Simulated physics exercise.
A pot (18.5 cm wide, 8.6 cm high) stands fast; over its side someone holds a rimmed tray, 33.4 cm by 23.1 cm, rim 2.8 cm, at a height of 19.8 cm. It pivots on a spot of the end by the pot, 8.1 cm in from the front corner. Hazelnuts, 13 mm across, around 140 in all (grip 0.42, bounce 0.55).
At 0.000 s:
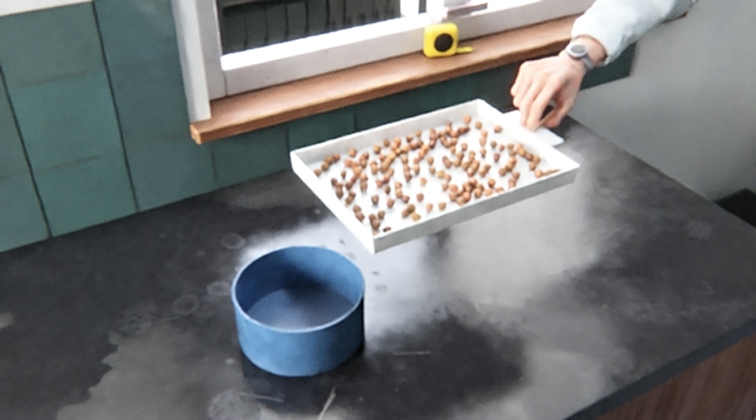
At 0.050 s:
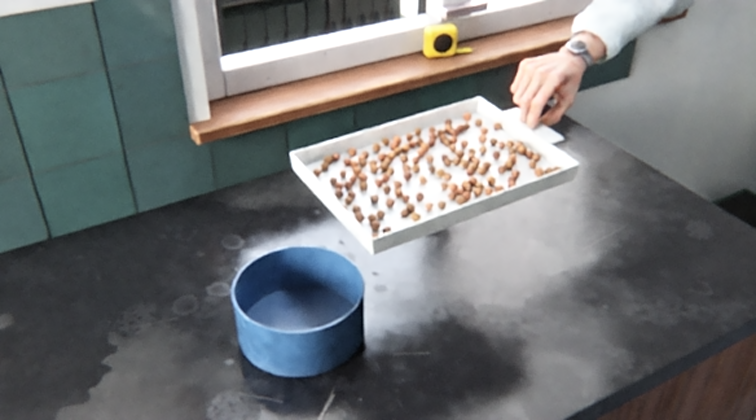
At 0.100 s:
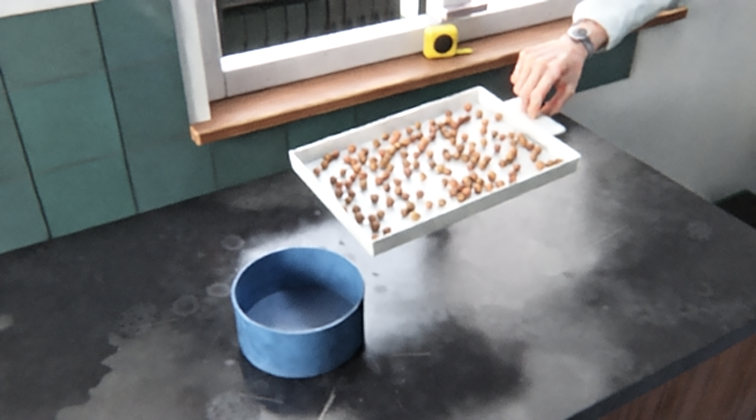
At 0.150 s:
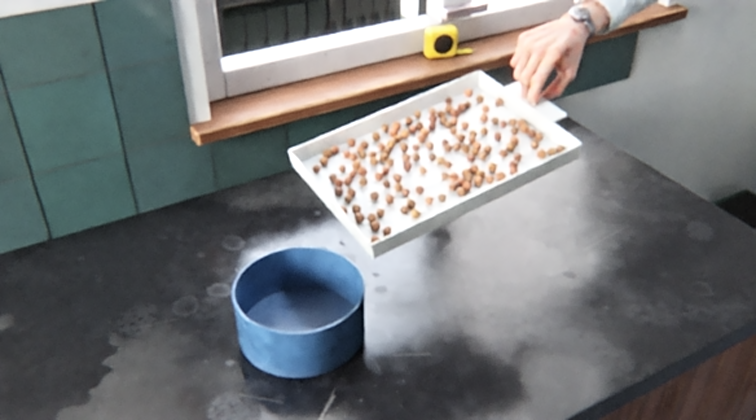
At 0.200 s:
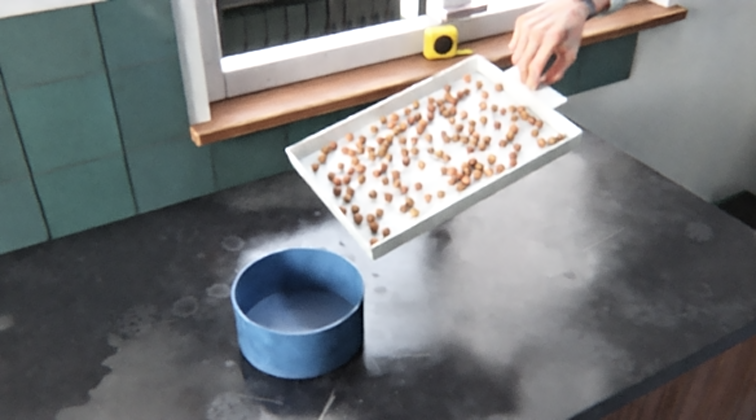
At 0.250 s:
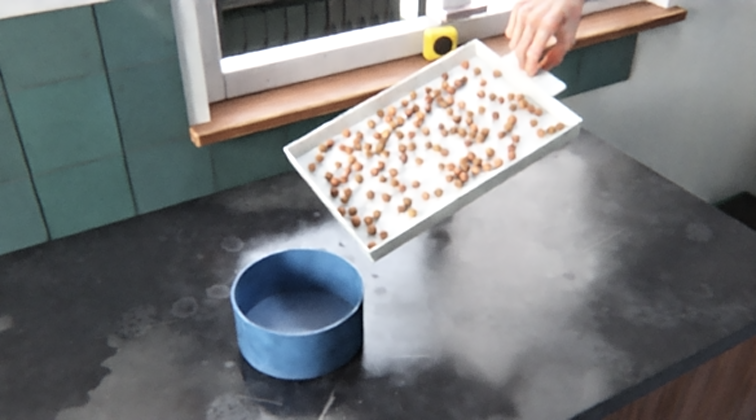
A dark, worn countertop beneath a window with a wooden sill and green tiled wall is seen from above at an angle. A blue round pot sits at left of centre, a yellow tape measure rests on the sill, and a hand holds a white rimmed tray scattered with small brown pieces. The hand raises the tray's right end, steepening its slope down toward the left, while the pieces barely shift and the camera stays still.
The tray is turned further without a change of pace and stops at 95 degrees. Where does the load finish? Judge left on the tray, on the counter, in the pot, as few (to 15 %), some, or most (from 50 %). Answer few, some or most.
Left on the tray: Few; on the counter: Most; in the pot: Some.
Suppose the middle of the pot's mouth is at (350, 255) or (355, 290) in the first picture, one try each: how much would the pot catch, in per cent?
About 0 and 60 per cent.
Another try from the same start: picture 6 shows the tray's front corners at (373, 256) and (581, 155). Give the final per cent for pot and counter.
Pot 0, counter 100.
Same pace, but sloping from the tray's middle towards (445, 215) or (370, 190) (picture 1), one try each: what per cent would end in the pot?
About 0 and 60 per cent.
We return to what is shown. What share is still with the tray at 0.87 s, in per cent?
About 85 per cent.
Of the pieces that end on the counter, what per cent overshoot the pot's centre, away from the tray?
Some 70 per cent.
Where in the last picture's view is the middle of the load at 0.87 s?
Near (357, 227).
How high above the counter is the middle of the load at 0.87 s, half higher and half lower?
About 22 cm.
Then, at 0.62 s, tilt 56 degrees; the tray holds 100 %, the pot 0 %.
After 0.87 s, tilt 81 degrees; the tray holds 85 %, the pot 0 %.
After 1.22 s, tilt 95 degrees; the tray holds 30 %, the pot 5 %.
By 2.7 s all is still; tray 0 %, counter 65 %, pot 35 %.
